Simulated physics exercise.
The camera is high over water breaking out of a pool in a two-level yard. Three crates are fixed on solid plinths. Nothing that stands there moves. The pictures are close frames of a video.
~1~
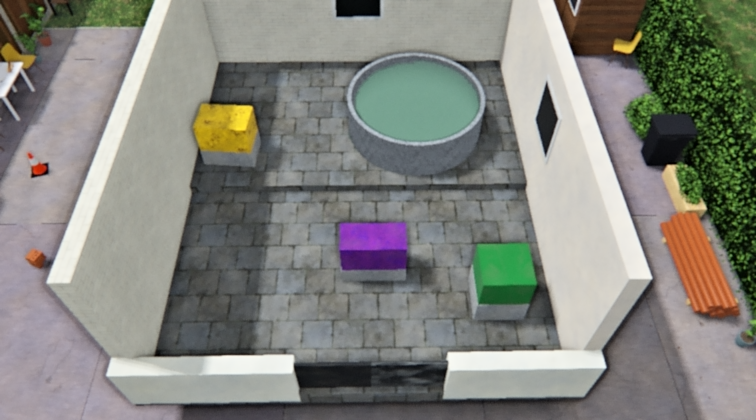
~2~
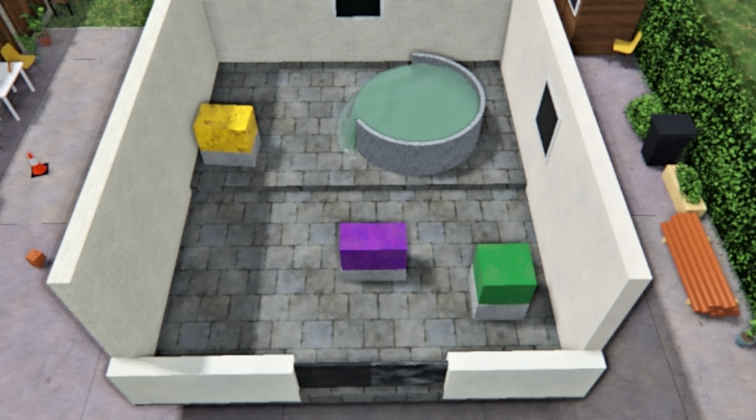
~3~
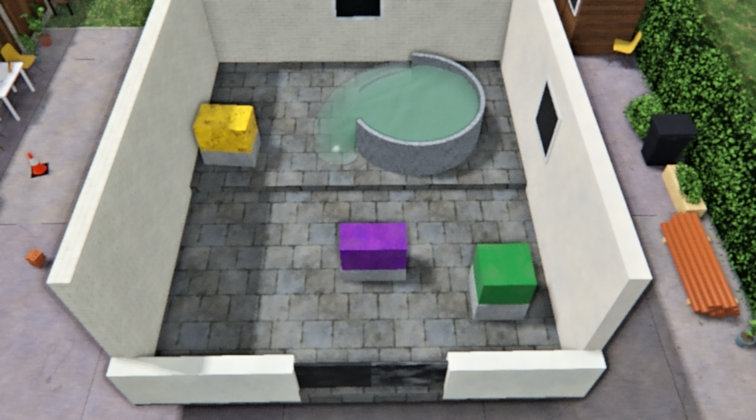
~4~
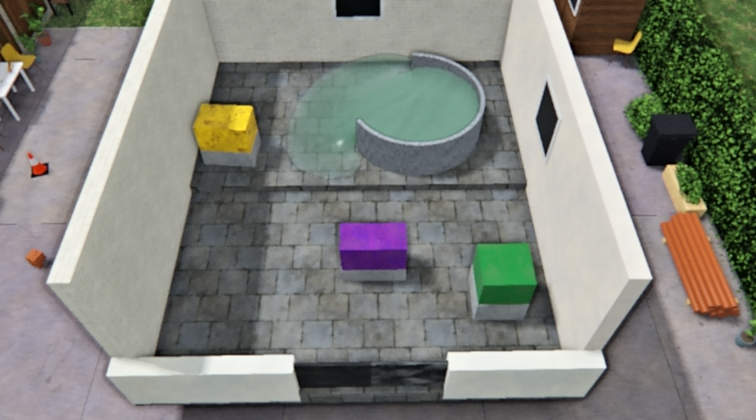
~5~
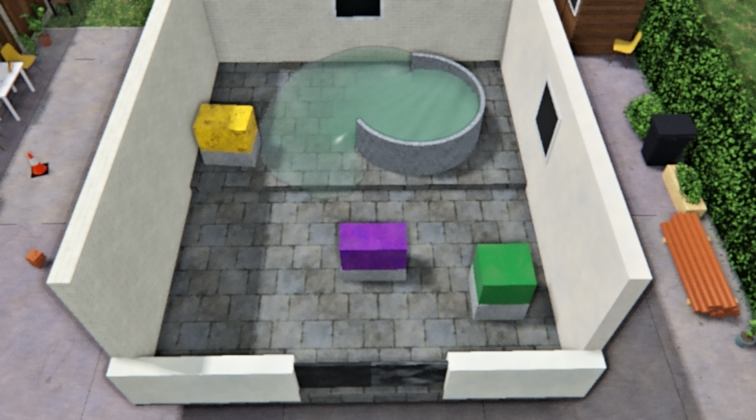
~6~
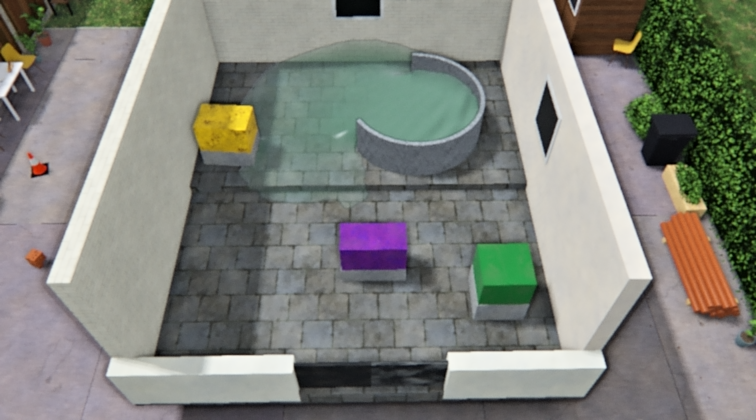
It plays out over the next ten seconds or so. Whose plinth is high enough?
The yellow crate is soaked; the green crate keeps dry; the purple crate keeps dry.
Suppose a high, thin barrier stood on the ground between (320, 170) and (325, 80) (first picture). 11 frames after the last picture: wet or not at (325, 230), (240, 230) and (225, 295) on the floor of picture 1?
One after the other: Wet, no water, dry.
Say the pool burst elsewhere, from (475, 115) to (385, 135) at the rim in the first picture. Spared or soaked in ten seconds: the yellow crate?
My reading: Yellow crate stays dry.
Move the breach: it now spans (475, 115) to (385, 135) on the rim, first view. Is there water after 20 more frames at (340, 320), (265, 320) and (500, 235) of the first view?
In turn: Flooded, under water, covered.
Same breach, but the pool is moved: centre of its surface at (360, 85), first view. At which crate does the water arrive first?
The yellow-painted one.
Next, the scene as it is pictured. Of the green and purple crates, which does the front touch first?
I say the crate marked purple.
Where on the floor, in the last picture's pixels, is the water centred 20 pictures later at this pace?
Close to (309, 123).
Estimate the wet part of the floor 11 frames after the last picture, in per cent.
Some 45 per cent.
A moment on, water covers 40 % of the floor; the yellow crate water round its plinth, the green crate not reached, the purple crate not reached.
Next, water covers 45 % of the floor; the yellow crate water round its plinth, the green crate not reached, the purple crate water round its plinth.
Then, water covers 60 % of the floor; the yellow crate water round its plinth, the green crate not reached, the purple crate water round its plinth.
Later, water covers 85 % of the floor; the yellow crate water round its plinth, the green crate water round its plinth, the purple crate water round its plinth.
In the end, water covers 95 % of the floor; the yellow crate was topped, the green crate stayed above the water, the purple crate stayed above the water.
